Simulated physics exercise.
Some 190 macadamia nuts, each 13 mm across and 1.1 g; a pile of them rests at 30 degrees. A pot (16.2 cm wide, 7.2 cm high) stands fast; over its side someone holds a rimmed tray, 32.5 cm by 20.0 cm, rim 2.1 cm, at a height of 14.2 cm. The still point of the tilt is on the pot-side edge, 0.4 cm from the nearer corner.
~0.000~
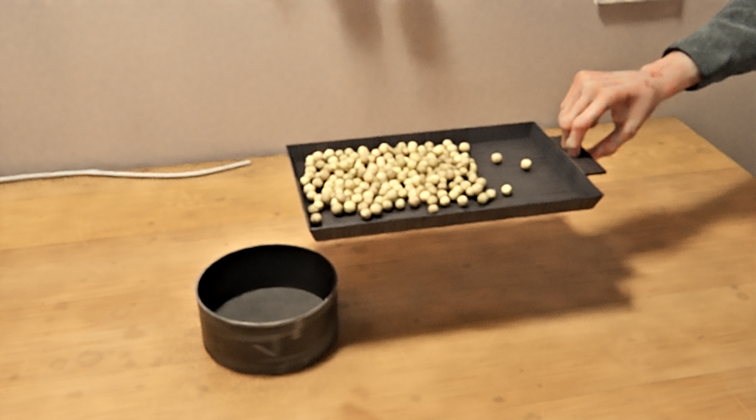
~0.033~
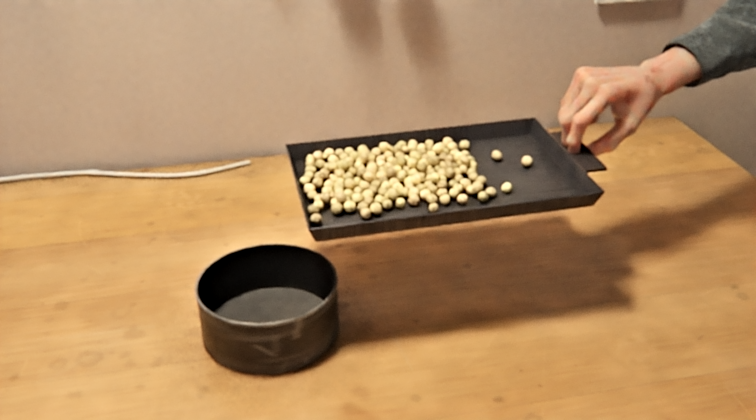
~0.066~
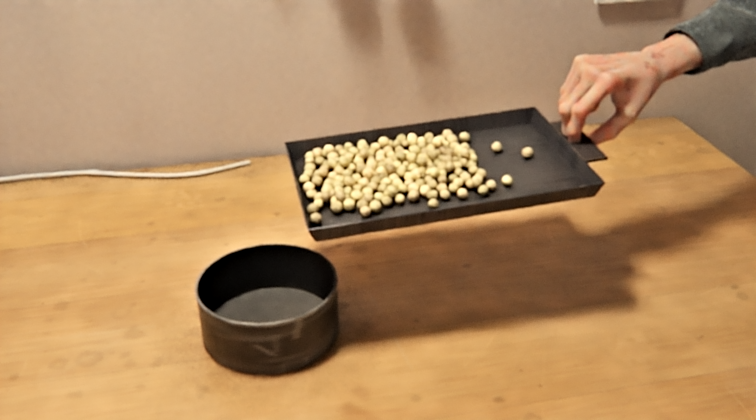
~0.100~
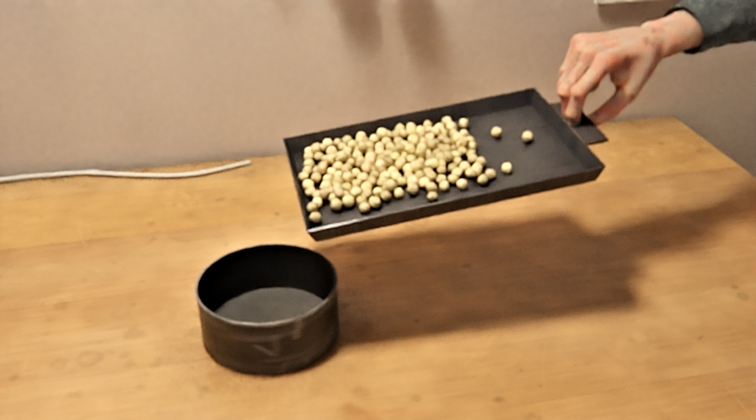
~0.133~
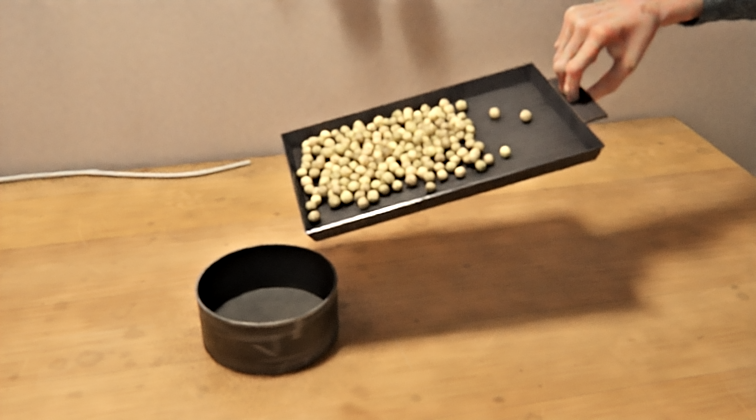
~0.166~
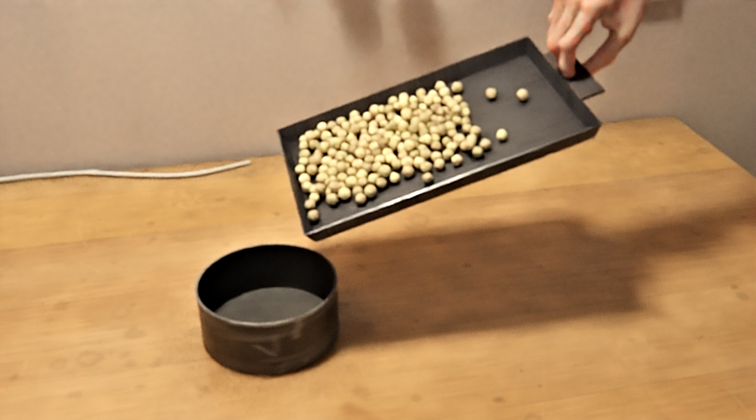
A dark rimmed tray holding a pile of pale, round nuts starts out nearly level above a wooden table, beside an empty dark round pot. A hand on the right raises the tray's handle end, slowly and then faster, steepening its slant toward the left while the nuts stay bunched in place.
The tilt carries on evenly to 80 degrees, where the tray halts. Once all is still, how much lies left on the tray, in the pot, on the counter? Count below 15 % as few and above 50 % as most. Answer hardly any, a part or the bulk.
Tray hardly any, pot the bulk, counter a part.
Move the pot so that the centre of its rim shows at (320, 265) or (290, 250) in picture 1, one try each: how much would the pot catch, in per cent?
About 0 and 5 per cent.
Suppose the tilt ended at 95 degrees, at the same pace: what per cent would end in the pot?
Then about 60 per cent.
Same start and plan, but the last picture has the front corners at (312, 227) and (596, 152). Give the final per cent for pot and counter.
Pot 55, counter 45.
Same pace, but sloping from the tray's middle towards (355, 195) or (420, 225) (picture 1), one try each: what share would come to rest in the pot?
About 55 and 0 per cent.
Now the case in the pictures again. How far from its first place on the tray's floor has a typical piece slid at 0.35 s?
About 2 cm.
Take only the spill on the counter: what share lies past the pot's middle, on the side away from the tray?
About 90 per cent.
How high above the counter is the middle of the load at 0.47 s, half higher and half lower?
Some 22 cm.
After 0.35 s, tilt 52 degrees; the tray holds 100 %, the pot 0 %.
After 0.47 s, tilt 73 degrees; the tray holds 95 %, the pot 0 %.
Then, at 0.72 s, tilt 80 degrees; the tray holds 5 %, the pot 45 %.
By 1.7 s all is still; tray 0 %, pot 60 %, counter 40 %.
